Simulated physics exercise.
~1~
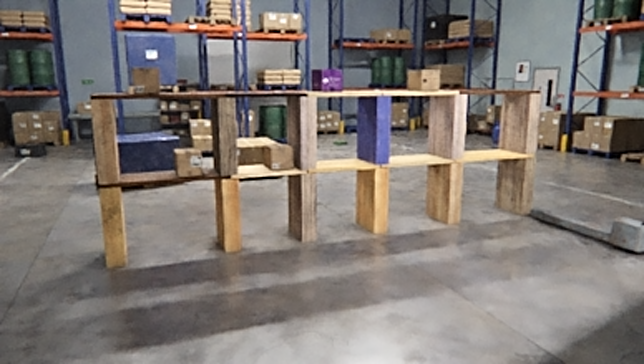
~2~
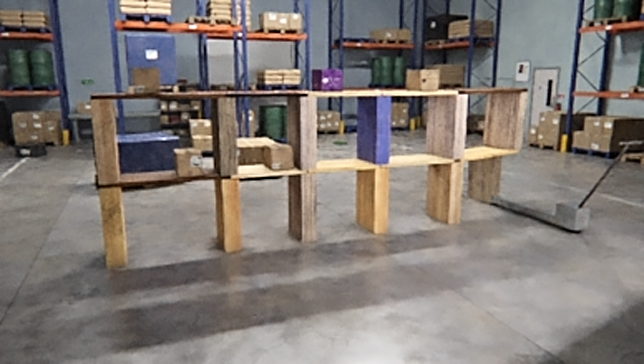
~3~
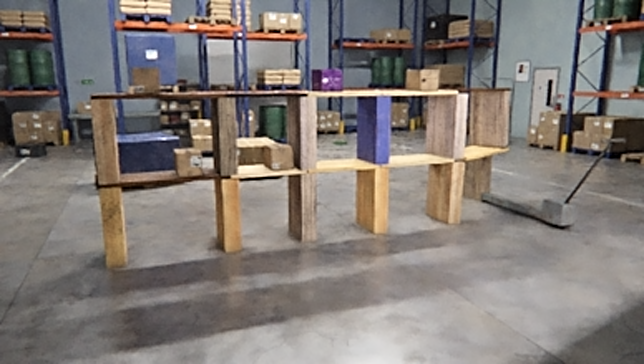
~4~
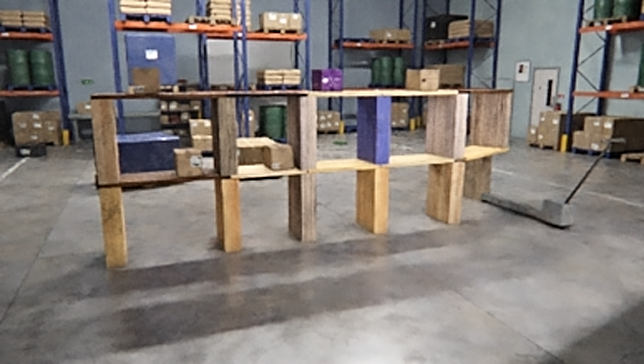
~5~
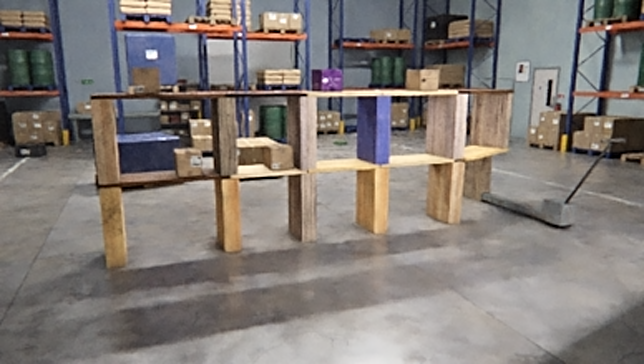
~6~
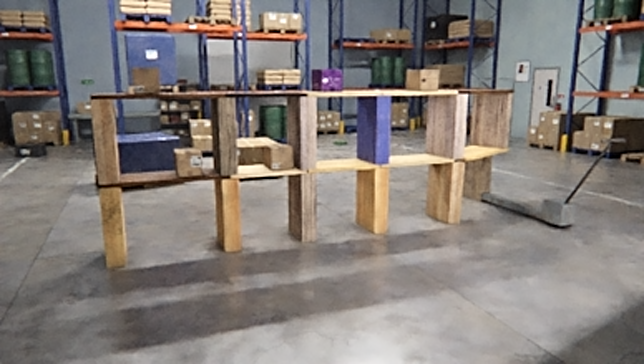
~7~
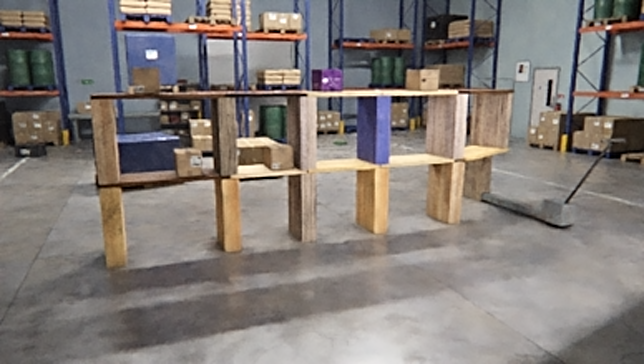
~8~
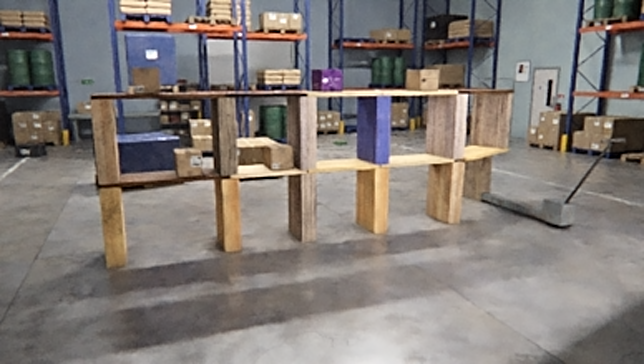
Warehouse floor, a low jack sliding left into the right end of a two-tier timber slab structure, shifting it slightly, everything left standing.
